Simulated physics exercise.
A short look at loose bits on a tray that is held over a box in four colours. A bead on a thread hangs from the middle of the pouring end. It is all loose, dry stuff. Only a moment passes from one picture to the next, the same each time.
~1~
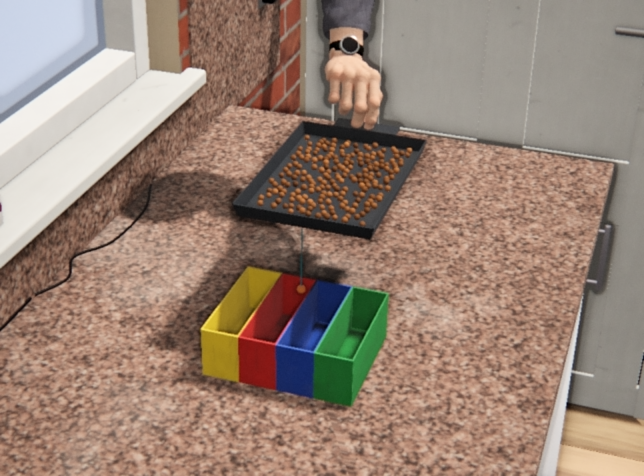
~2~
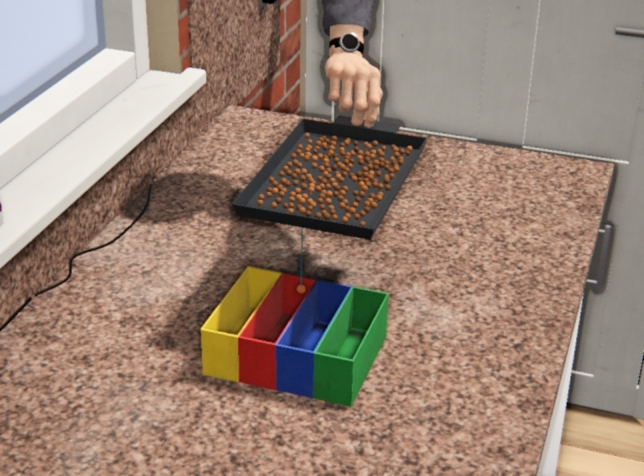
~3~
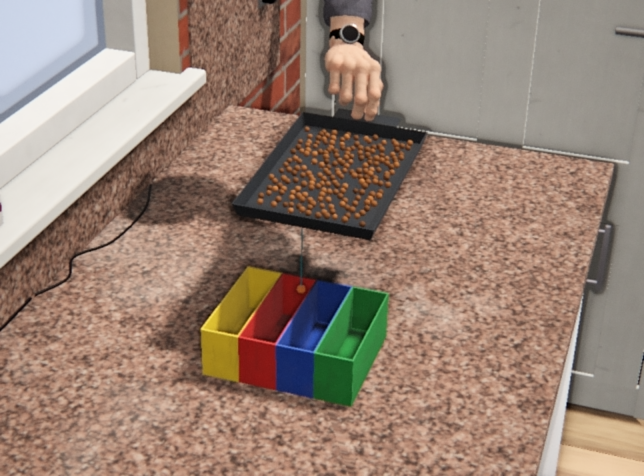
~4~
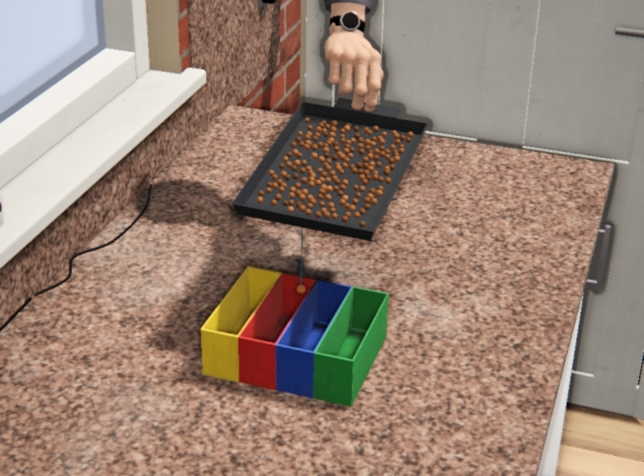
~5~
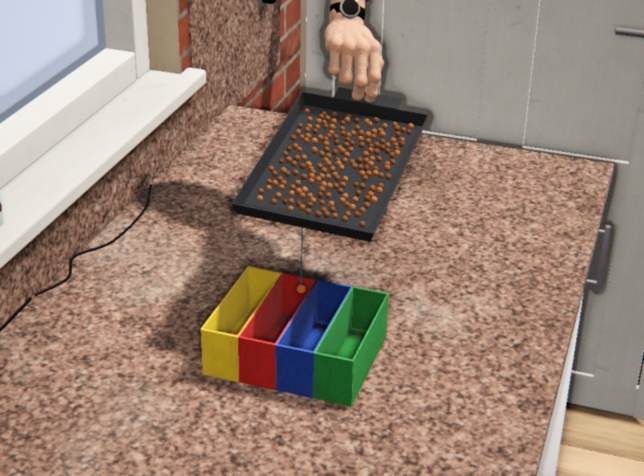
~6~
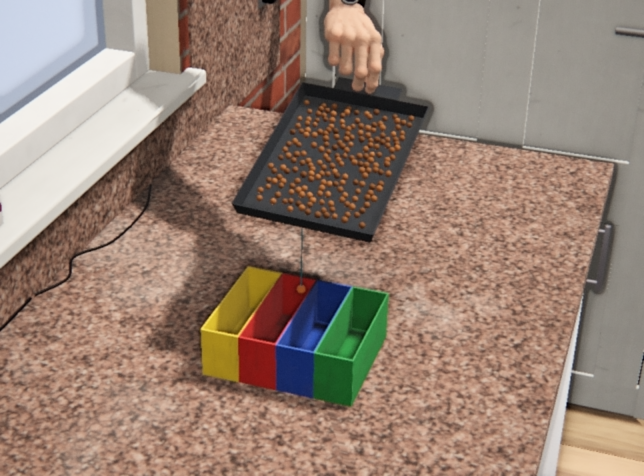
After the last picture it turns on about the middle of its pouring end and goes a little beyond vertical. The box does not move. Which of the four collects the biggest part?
The green cell gets the most.
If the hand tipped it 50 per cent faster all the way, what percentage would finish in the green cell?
Close to 40 per cent.
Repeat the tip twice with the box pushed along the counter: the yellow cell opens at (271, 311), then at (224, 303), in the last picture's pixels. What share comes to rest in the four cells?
In turn 100 and 70 in a hundred.
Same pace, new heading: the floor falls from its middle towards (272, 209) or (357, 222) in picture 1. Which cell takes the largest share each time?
The first try: The yellow cell. The second: That green cell.
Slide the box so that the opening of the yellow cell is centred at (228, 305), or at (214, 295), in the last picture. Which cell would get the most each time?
One: The cell in green. Two: The green one.
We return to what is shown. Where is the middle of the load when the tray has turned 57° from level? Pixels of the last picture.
At about (329, 212).
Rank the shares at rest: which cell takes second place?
The runner-up: The blue cell.
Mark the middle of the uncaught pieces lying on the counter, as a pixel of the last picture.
At about (400, 404).
Soon, tray tipped steeply; nearly all on the tray; a stray few in the green cell; a stray few in the blue cell; a stray few falling or outside the box.
A while on, tray tipped right over; most on the tray; a small part in the green cell; a stray few in the blue cell; a stray few in the red cell; a small part falling or outside the box.
Towards the end, tray tipped past a quarter turn; about half in the green cell; about a quarter in the blue cell; a small part in the red cell; a stray few in the yellow cell; a small part falling or outside the box.
Finally, tray tipped past a quarter turn; about half in the green cell; about a quarter in the blue cell; a small part in the red cell; a stray few in the yellow cell; a small part outside the box.
